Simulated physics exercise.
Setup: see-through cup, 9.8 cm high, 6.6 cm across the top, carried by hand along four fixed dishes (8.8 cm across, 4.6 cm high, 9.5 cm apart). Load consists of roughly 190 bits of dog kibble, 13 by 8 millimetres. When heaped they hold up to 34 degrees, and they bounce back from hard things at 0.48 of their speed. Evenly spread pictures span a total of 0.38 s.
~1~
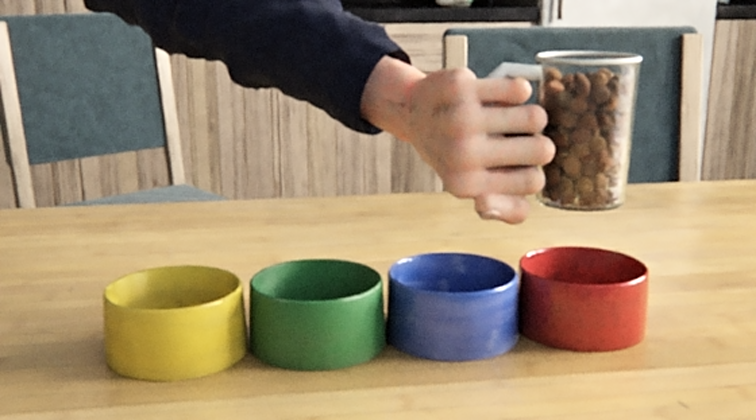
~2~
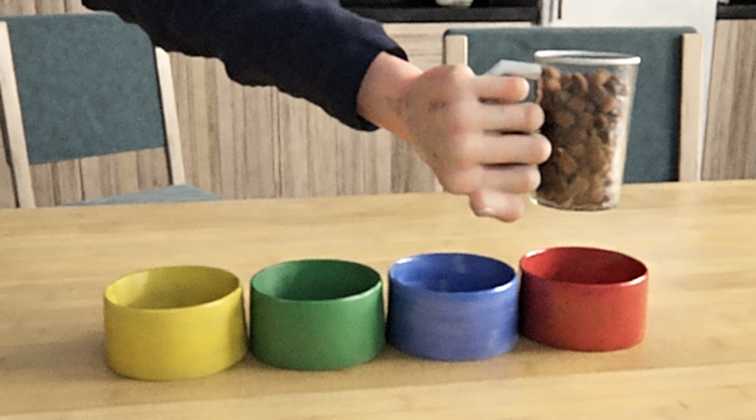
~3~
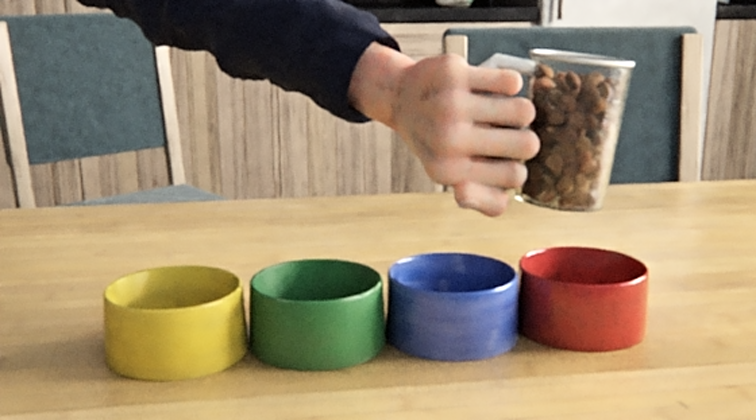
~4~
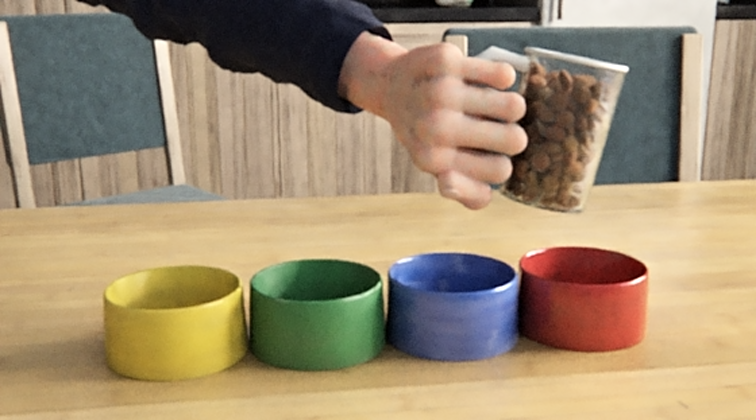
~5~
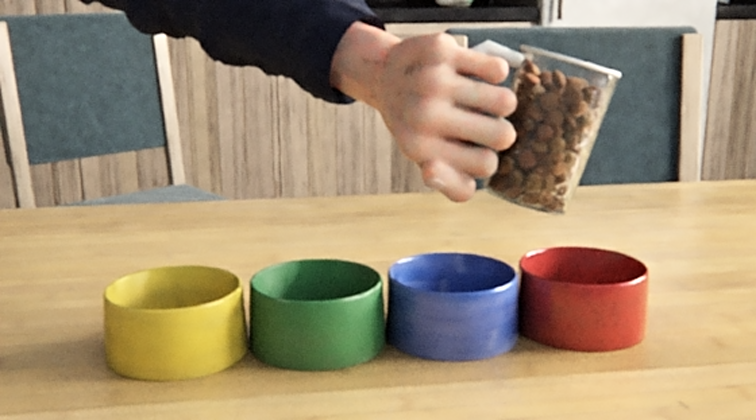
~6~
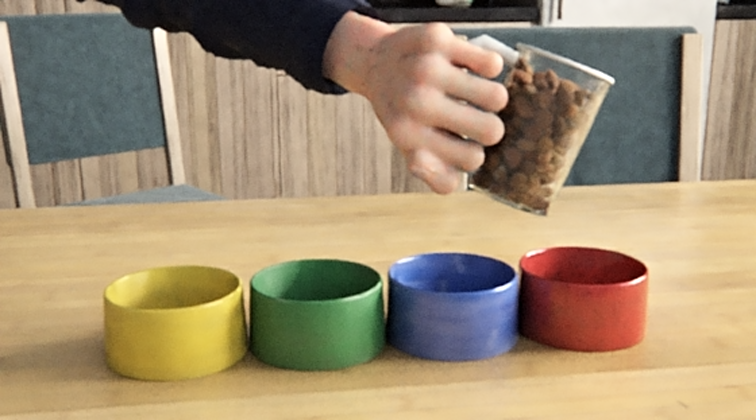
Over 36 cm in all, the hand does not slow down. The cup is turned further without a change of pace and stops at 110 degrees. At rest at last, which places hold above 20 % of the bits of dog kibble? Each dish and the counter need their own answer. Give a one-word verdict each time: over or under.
Red: Fails to surpass one fifth; blue: Surpasses one fifth; green: Surpasses one fifth; yellow: Fails to surpass one fifth; counter: Fails to surpass one fifth.
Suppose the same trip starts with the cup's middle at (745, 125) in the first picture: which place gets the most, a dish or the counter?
The largest share ends at red.
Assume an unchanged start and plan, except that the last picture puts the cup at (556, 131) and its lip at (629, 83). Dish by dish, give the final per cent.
Red 30; blue 40; green 0; yellow 0.
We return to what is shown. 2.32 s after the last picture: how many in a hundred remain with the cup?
20 %.
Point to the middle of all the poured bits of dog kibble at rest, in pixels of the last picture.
When it all comes to rest, the middle is near (359, 323).
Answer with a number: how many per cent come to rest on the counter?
The answer is roughly 5 per cent.
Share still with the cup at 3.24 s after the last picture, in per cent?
About 10 per cent.
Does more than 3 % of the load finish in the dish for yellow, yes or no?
Yellow - it holds.
Then, 1.39 s after the last picture, tilt 110 degrees; cup holds 75 %, blue 25 %.
Then, 2.32 s after the last picture, tilt 110 degrees; cup holds 20 %, blue 40 %, green 35 %.
Then, 3.24 s after the last picture, tilt 110 degrees; cup holds 10 %, blue 40 %, green 35 %, yellow 10 %.
In the end, red 0 %, blue 40 %, green 35 %, yellow 10 %, counter 5 %, cup 5 %.
